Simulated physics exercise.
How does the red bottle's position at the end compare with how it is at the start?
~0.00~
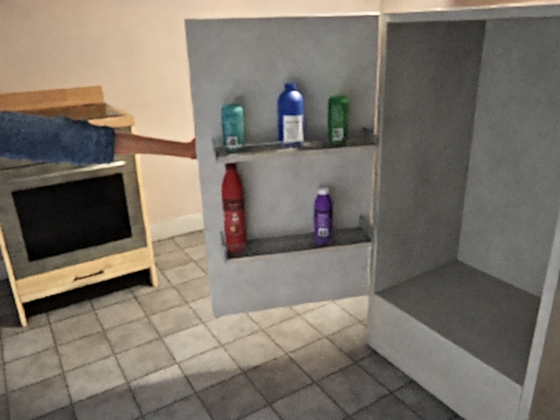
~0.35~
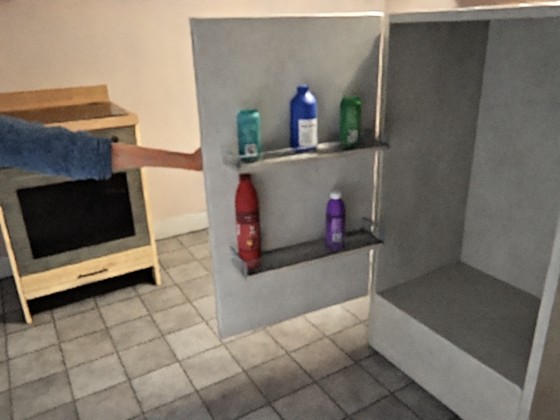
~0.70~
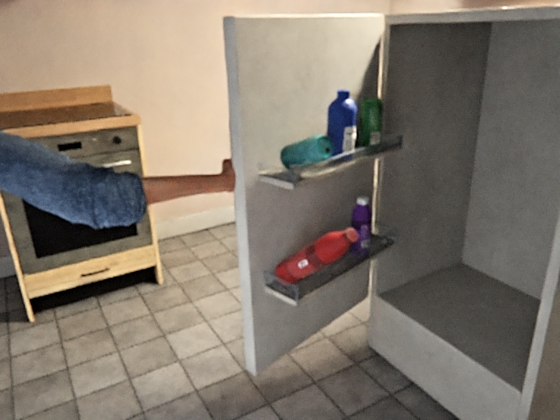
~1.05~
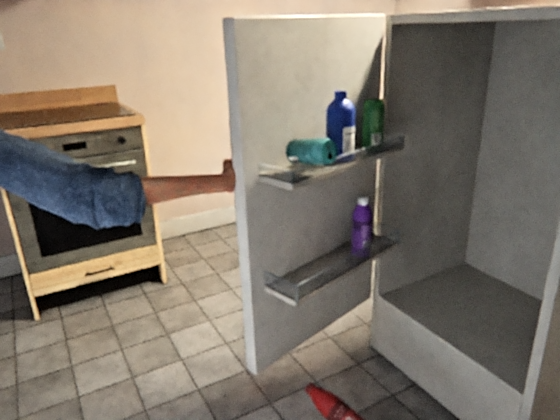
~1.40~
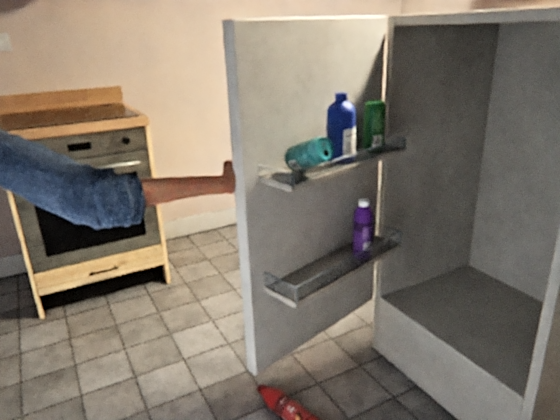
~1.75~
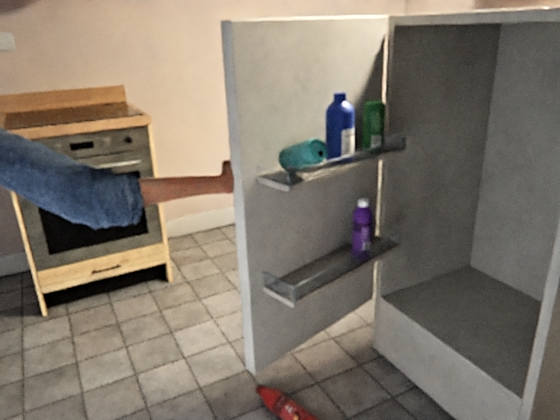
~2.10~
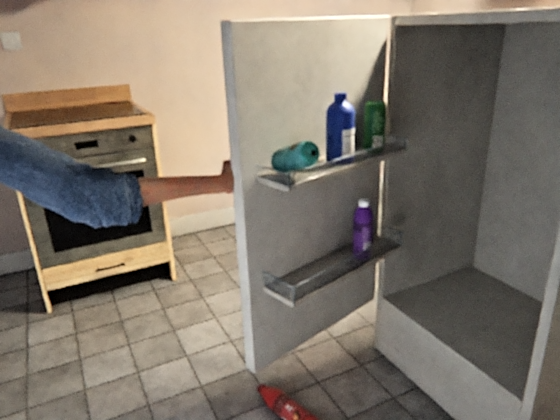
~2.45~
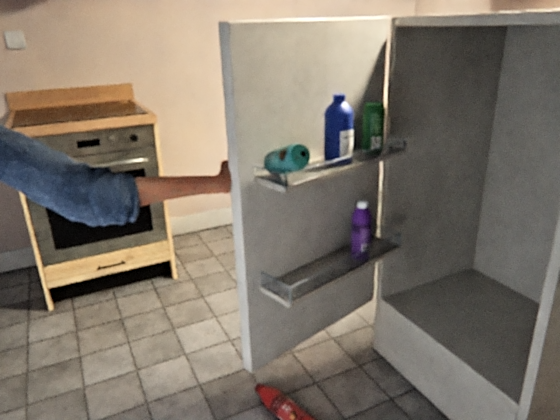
At the start the red bottle stands upright in the lower door rack, and at the end it lies on its side on the floor.
